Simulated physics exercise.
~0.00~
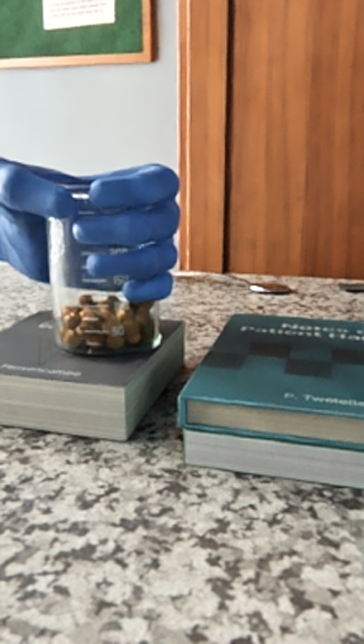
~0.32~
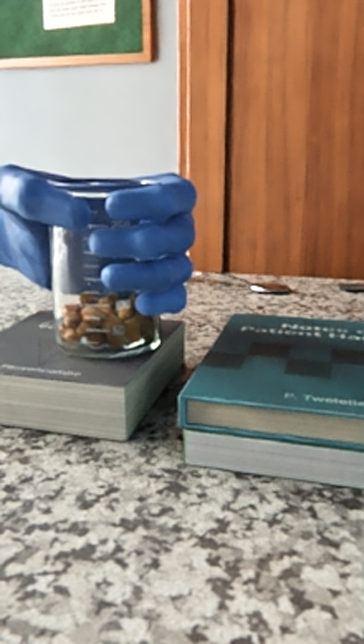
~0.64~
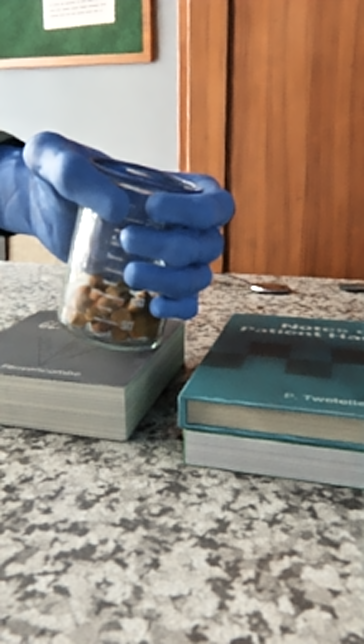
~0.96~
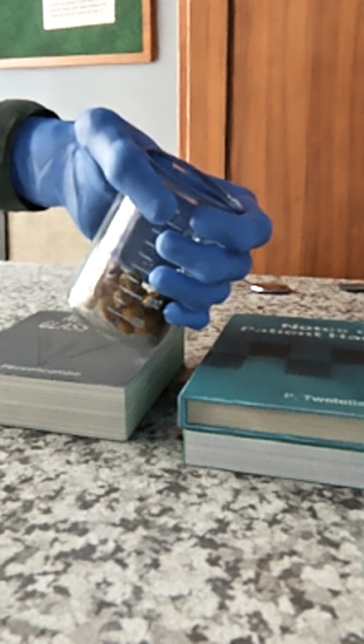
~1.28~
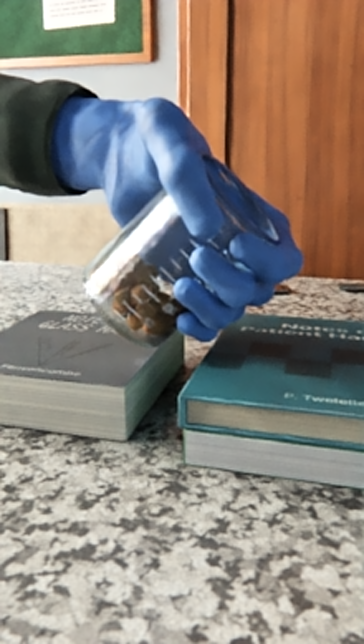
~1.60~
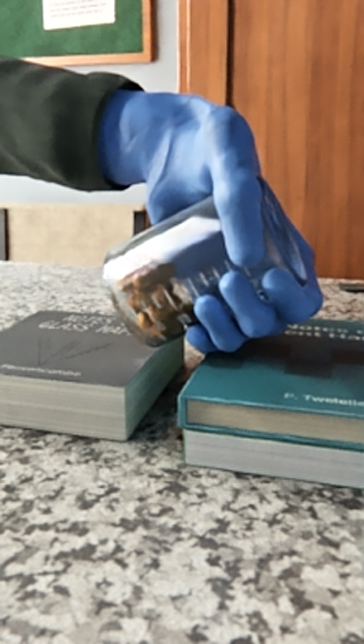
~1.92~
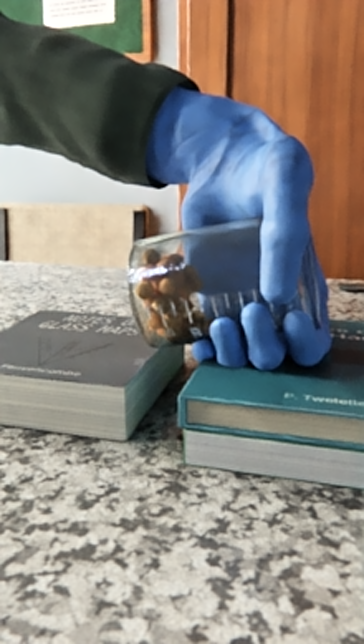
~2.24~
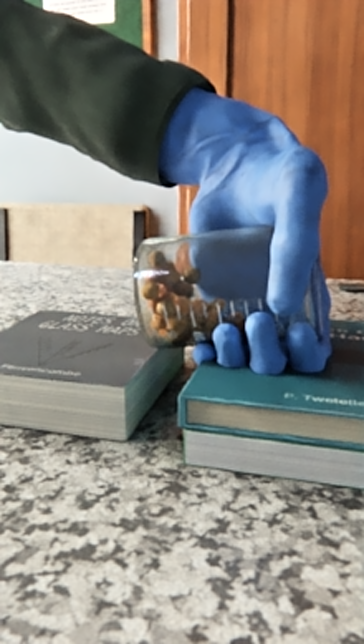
On a speckled countertop, a blue-gloved hand tilting a beaker of brown pieces rightward onto a teal book, everything staying inside.
